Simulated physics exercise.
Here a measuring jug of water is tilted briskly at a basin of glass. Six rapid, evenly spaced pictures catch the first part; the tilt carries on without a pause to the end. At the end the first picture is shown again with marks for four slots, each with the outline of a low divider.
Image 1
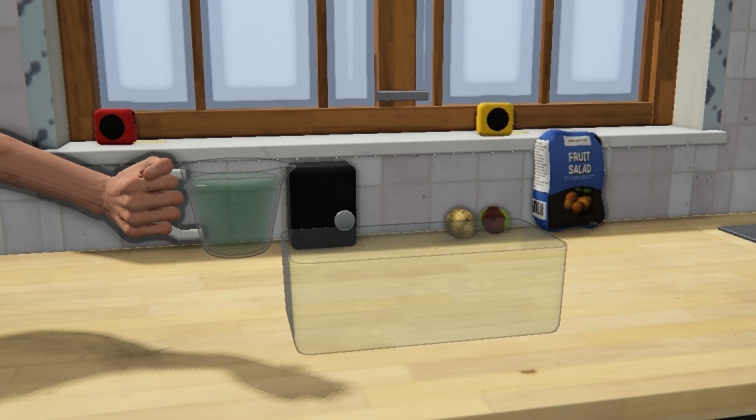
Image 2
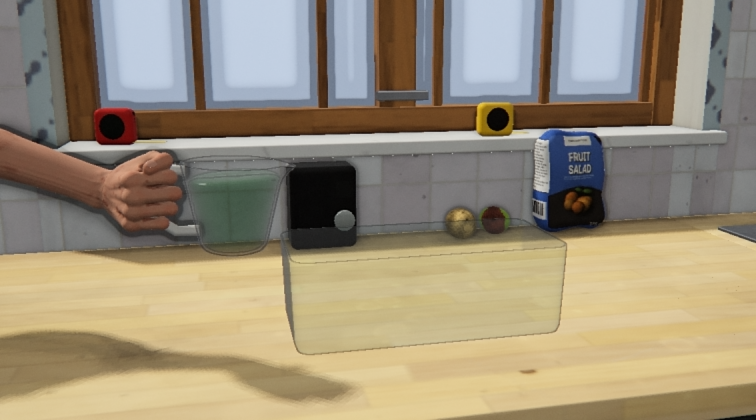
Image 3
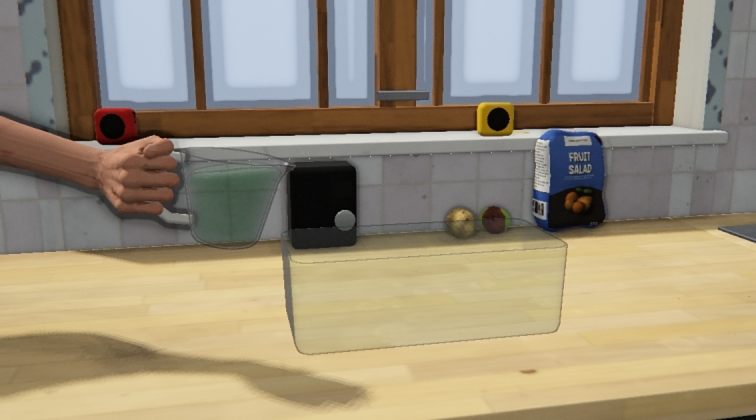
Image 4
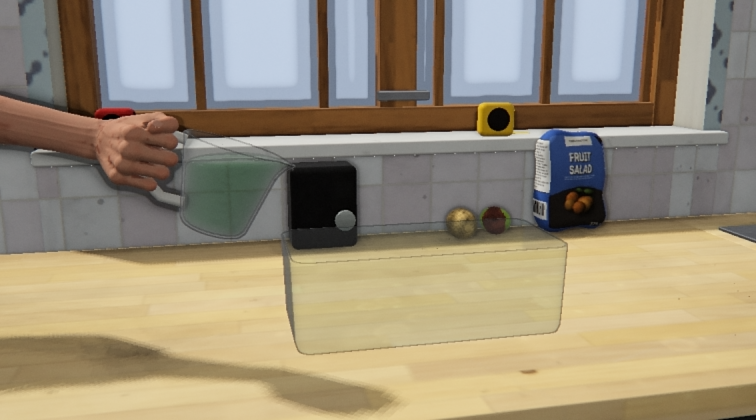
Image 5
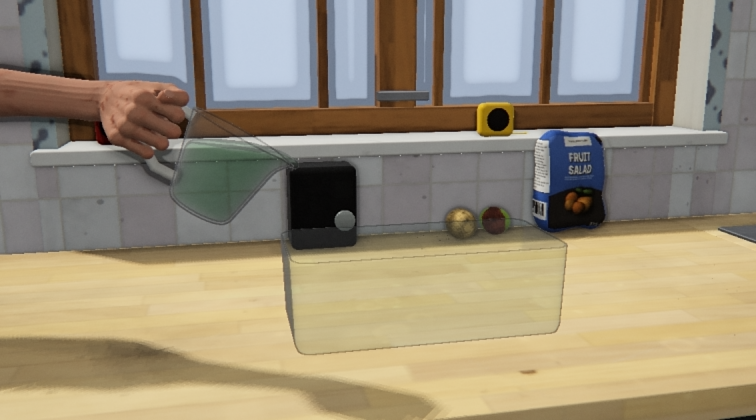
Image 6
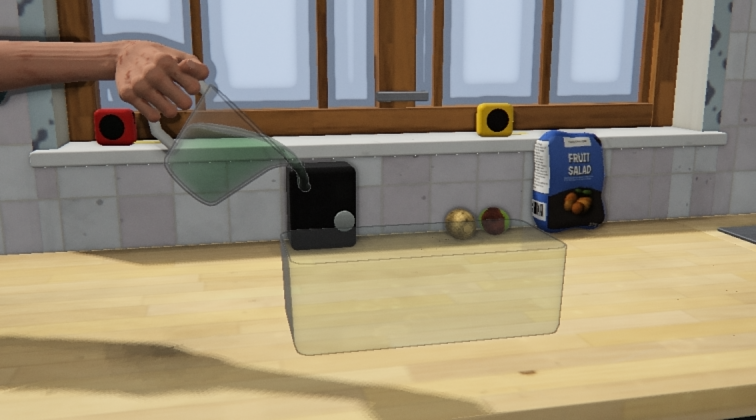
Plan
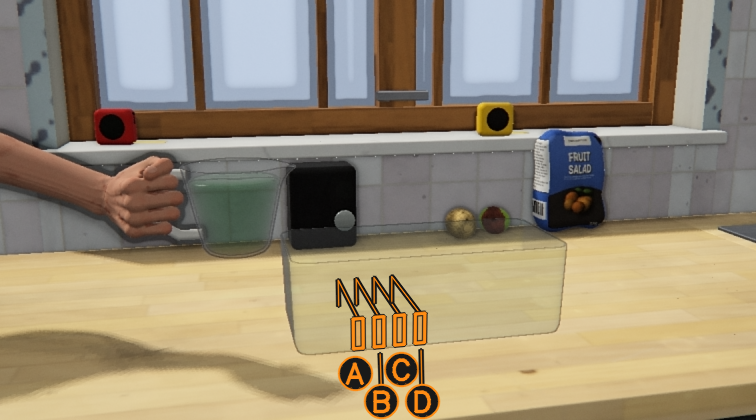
A kitchen worktop of pale wood is seen from the front at a still, slightly raised view, with a tiled wall and wood-framed window behind. A hand at left grips a clear jug of greenish water beside a long glass basin, a black box, two small round objects and a blue fruit salad bag, with red and yellow cubes on the sill. The hand lifts and tilts the jug rightward, slowly then faster, until water slips over its lip.
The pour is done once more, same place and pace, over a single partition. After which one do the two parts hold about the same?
Use position C.
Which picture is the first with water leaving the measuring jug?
In picture 5.
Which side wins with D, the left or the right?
The left side.
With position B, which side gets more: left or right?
More ends on the right.
On the marked copy, A at (359, 355); B at (380, 353); C at (400, 351); D at (421, 350).
For position A, about 8 % ends left of the wall and 91 % right of it.
For position B, about 16 % ends left of the wall and 82 % right of it.
For position C, about 57 % ends left of the wall and 41 % right of it.
For position D, about 85 % ends left of the wall and 7 % right of it; 8 % is lost outside.
